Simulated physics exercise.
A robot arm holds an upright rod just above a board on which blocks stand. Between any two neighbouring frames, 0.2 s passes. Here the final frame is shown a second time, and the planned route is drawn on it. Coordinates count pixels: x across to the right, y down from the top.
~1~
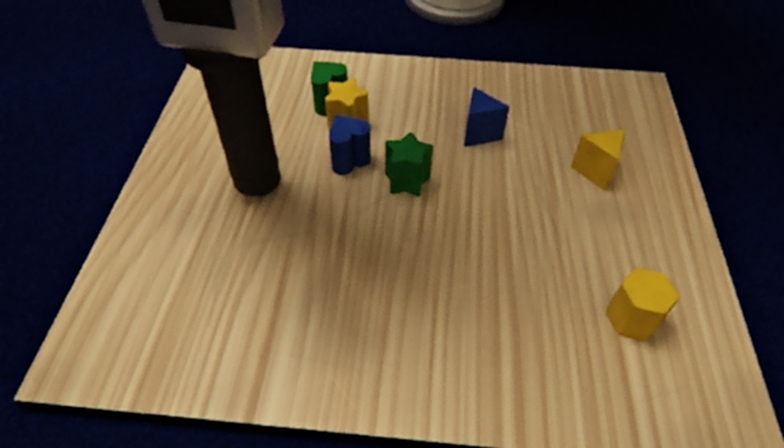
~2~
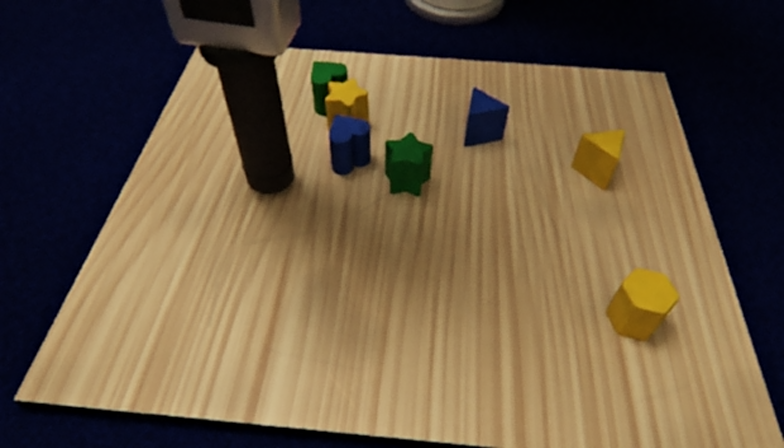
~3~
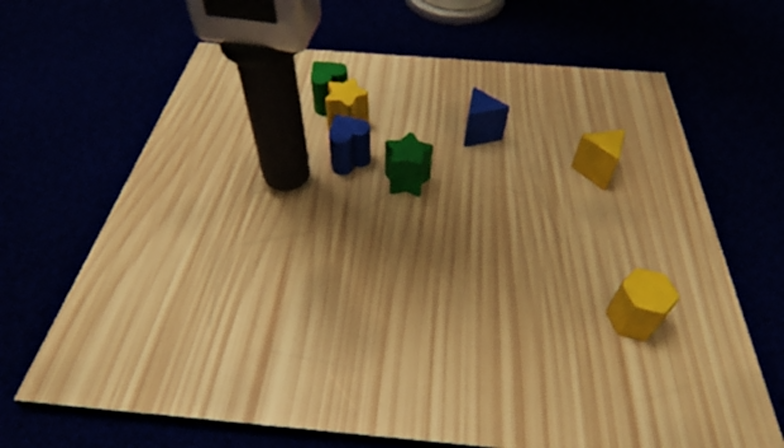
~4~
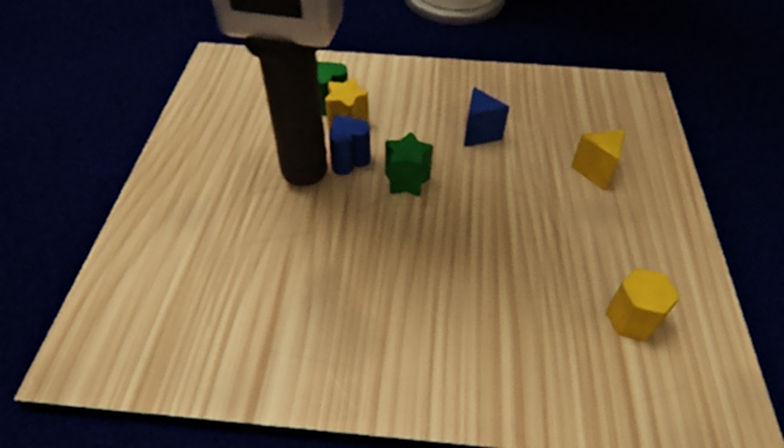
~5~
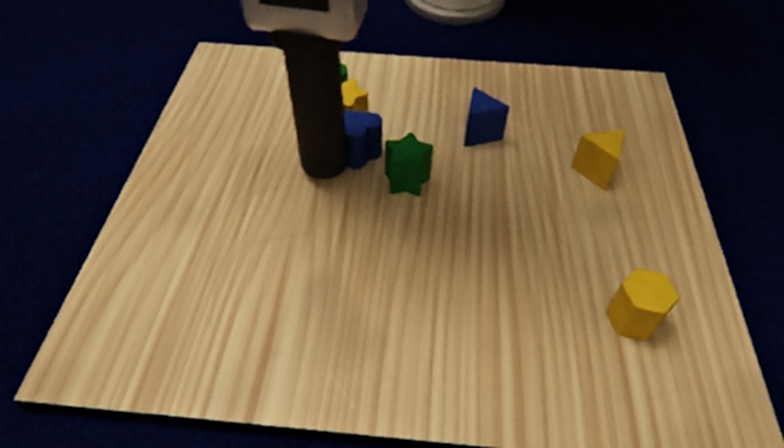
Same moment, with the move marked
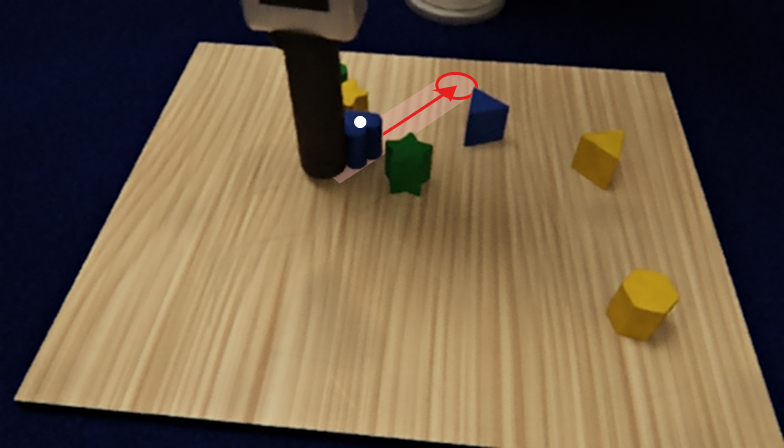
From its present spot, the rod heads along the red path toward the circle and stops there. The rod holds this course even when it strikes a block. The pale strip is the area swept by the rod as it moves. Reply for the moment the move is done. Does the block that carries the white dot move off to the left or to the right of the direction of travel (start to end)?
Out to the right.
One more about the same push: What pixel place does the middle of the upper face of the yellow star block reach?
It is going to be at (362, 80).
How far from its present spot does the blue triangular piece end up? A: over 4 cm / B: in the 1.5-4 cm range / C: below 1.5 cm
That would be C.
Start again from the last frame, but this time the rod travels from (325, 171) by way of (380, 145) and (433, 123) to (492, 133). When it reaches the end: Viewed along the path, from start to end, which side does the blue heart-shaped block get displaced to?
To the left.
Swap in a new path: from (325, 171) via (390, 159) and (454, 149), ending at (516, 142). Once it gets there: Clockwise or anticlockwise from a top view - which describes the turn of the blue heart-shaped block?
Top view: Counterclockwise.
Drawn move, from (325, 171) to (457, 86); the dot is on the blue heart-shaped block.
On the path given first. One third of the way, rod at (374, 132); yellow star block at (353, 83), turned 40° anticlockwise; blue heart-shaped block at (411, 93).
Two thirds of the way, rod at (418, 104); yellow star block at (362, 80), turned 75° anticlockwise; blue heart-shaped block at (458, 70), turned 15° clockwise.
At the end, rod at (458, 78); yellow star block at (362, 80), turned 75° anticlockwise; blue heart-shaped block at (502, 55), turned 65° clockwise; green star block still; blue triangular piece still.
